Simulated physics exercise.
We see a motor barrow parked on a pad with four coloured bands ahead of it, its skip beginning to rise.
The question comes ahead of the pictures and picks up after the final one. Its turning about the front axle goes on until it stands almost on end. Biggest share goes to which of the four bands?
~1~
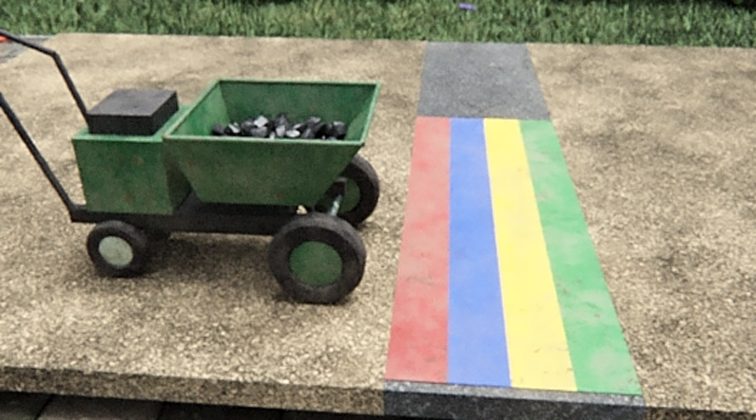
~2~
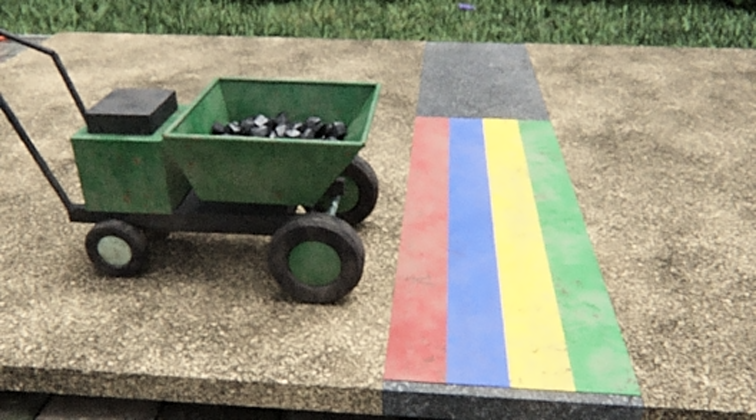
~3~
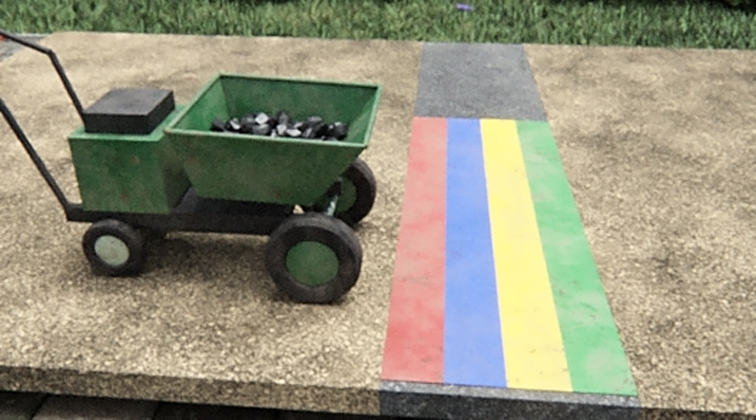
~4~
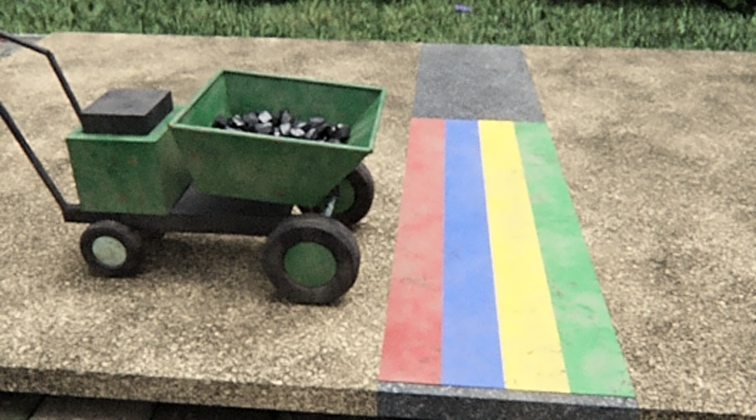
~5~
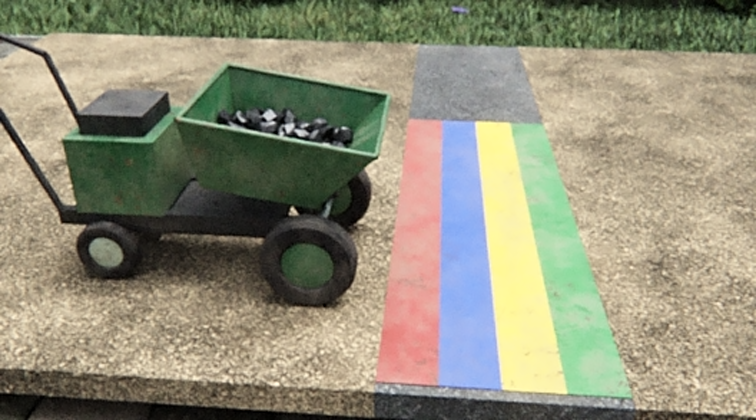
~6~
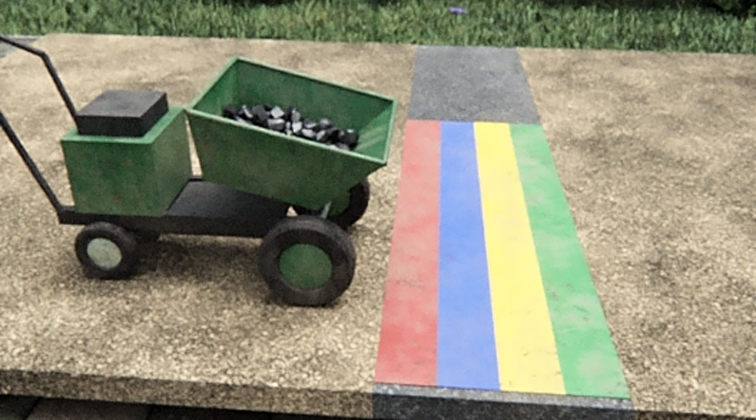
Biggest share: Blue.
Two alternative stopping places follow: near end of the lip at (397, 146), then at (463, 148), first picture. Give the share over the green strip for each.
In order: About 20 % and 40 %.
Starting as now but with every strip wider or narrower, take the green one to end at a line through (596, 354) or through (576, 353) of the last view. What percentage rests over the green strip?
Shares in turn: 10 %; 10 %.
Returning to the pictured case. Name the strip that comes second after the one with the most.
The next one is the yellow strip.
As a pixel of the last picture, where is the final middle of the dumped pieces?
Once it all stops, the middle lies near (482, 260).
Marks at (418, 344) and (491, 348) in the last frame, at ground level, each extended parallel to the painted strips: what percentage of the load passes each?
In order: 70 per cent, then 30 per cent.
Just after the last frame, skip tipped steeply; every one in the skip.
A moment on, skip tipped right over; almost all in the skip; about a tenth over the blue strip.
Further on, skip tipped right over; roughly a third in the skip; roughly a third over the blue strip; roughly a quarter over the yellow strip; about a tenth over the green strip; just a few off the paint.
When it is over, skip tipped right over; roughly a third in the skip; just a few over the red strip; roughly a third over the blue strip; roughly a quarter over the yellow strip; about a tenth over the green strip; just a few off the paint.
